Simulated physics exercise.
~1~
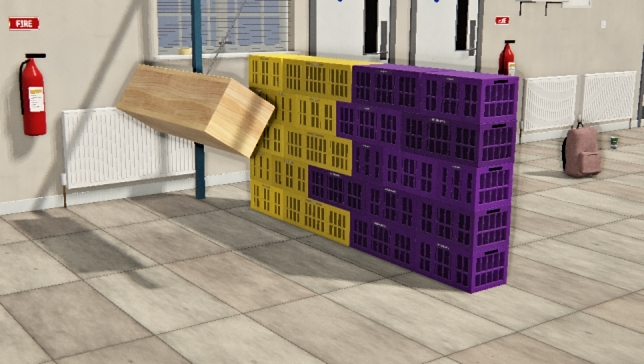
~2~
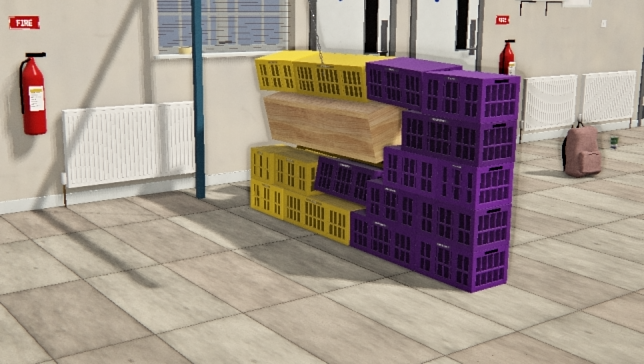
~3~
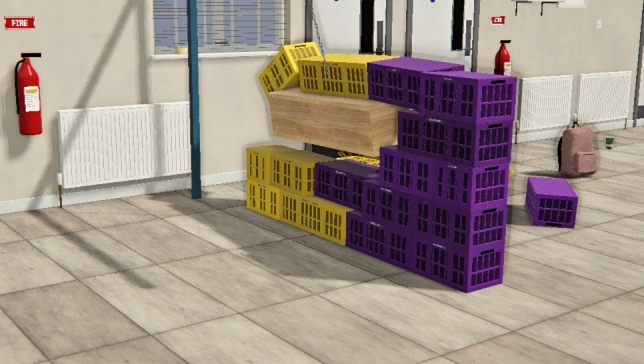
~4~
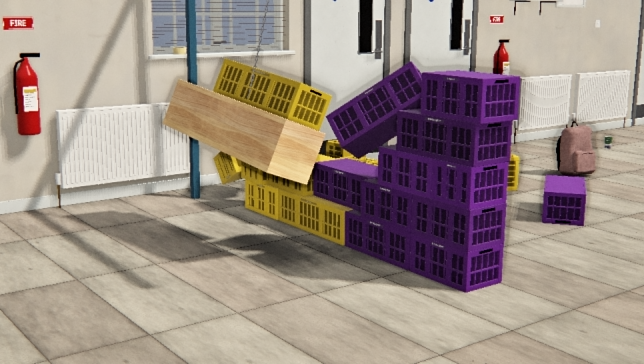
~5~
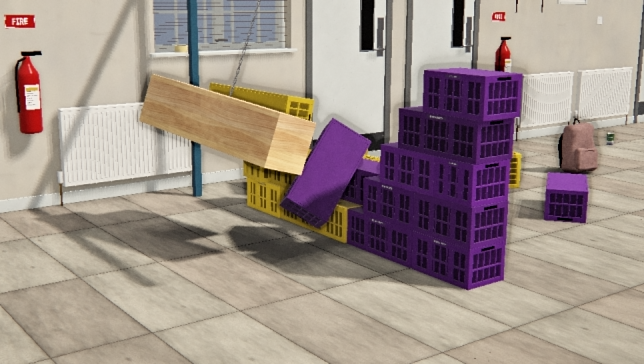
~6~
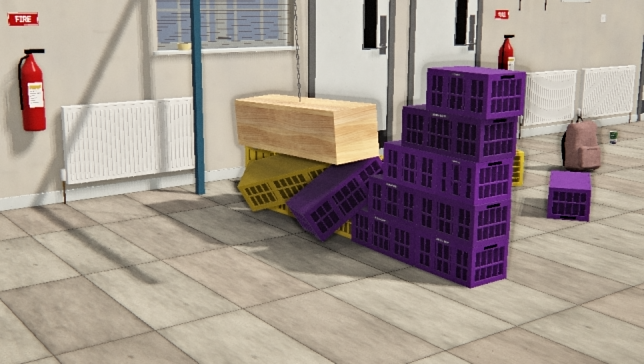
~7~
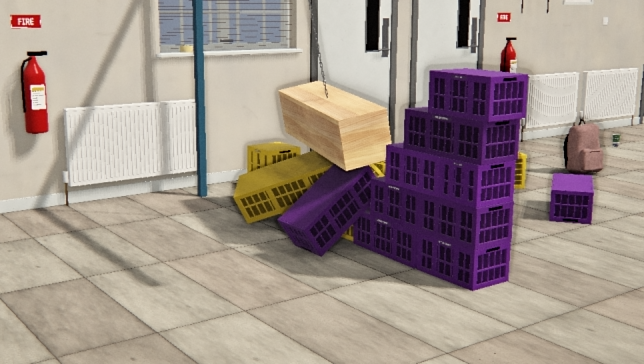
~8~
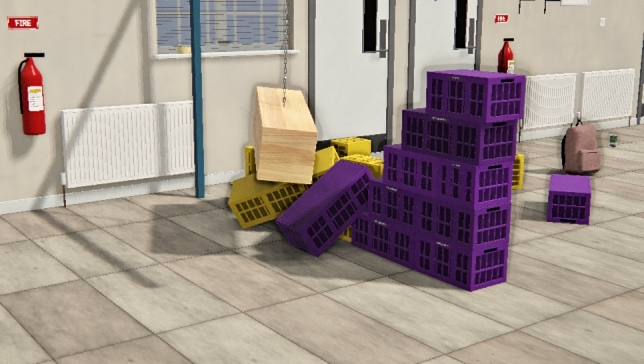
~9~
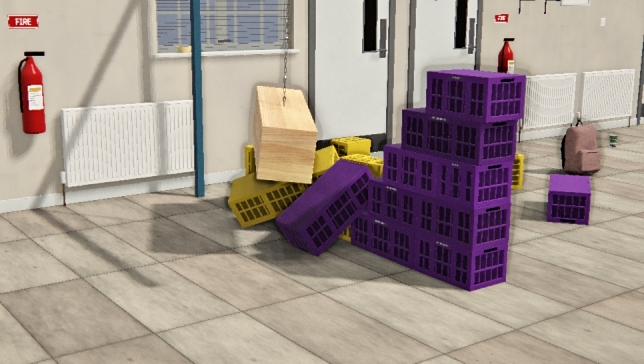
A hanging wooden beam swings into the crate wall, toppling most yellow crates and some purple.
